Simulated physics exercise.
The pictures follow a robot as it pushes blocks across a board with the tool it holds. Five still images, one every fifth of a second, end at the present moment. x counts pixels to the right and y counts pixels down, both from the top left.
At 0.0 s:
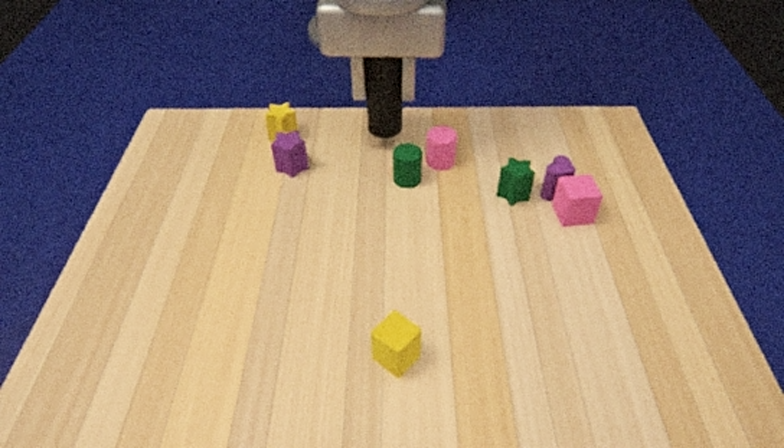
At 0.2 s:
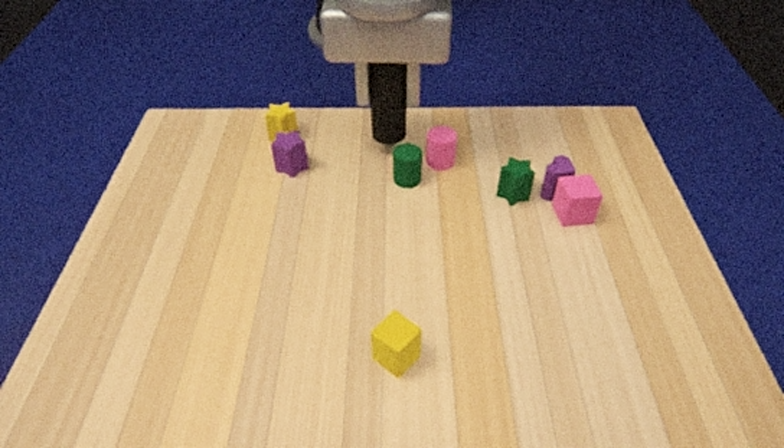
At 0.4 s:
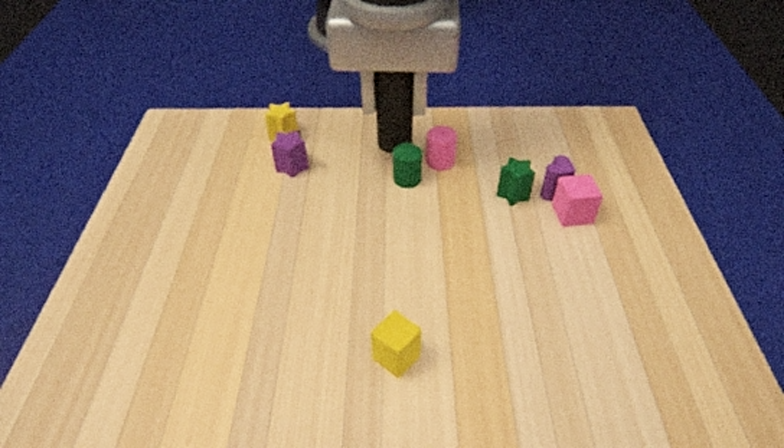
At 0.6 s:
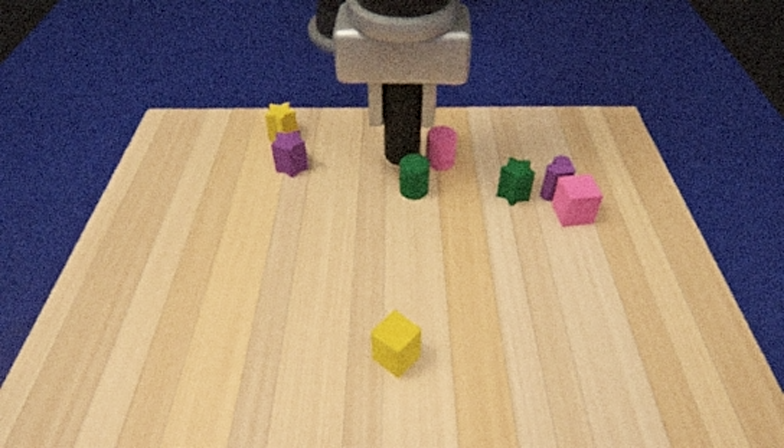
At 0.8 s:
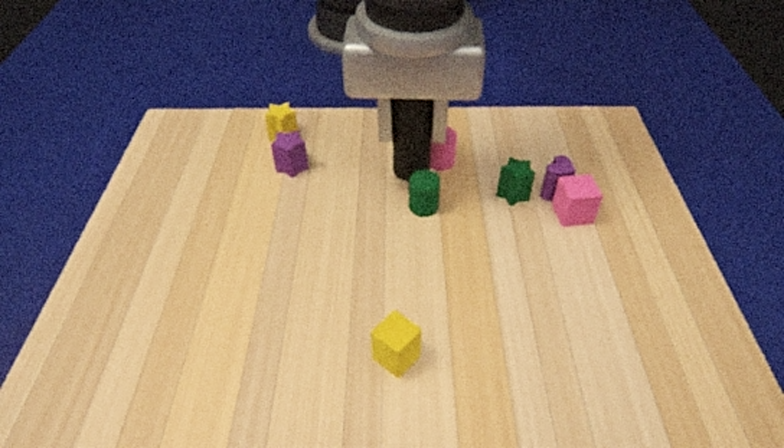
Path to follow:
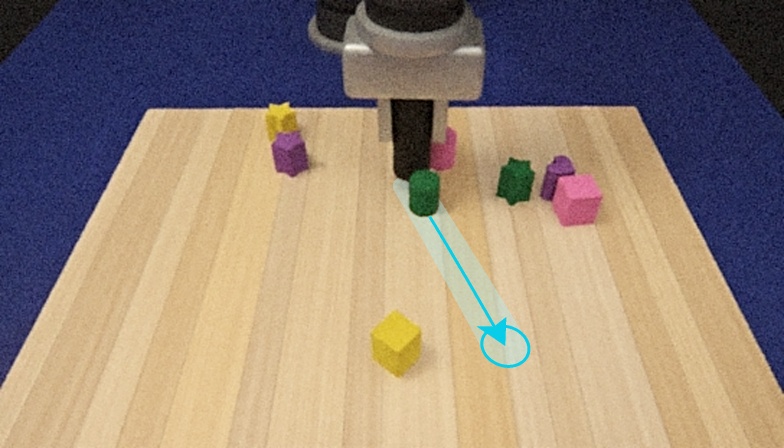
On a light striped wooden board over blue fabric, a fixed camera looks down from the front. Yellow and purple blocks sit at back left, green and pink cylinders near the middle, green, purple and pink blocks at right, and a yellow cube in front. A robotic arm's dark tool moves forward and slightly right, reaching the green cylinder and pushing it the same way.
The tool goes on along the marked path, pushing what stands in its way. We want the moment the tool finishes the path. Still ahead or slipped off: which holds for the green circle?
It stays on the tool's front.
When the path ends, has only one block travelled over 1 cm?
Final answer: Yes.
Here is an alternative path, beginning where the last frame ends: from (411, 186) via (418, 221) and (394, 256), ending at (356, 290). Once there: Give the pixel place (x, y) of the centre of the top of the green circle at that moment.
Its top centre lands on (445, 222).
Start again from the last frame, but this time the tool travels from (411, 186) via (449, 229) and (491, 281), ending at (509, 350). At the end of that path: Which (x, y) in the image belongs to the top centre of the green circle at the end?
At roughly (468, 285).
Drawn move, from (411, 186) to (505, 346).
The first path, step by step. One third of the way, tool at (439, 215); green circle at (456, 227).
Two thirds of the way, tool at (471, 268); green circle at (492, 285).
At the end, tool at (509, 331); green circle at (536, 355); pink circle still.
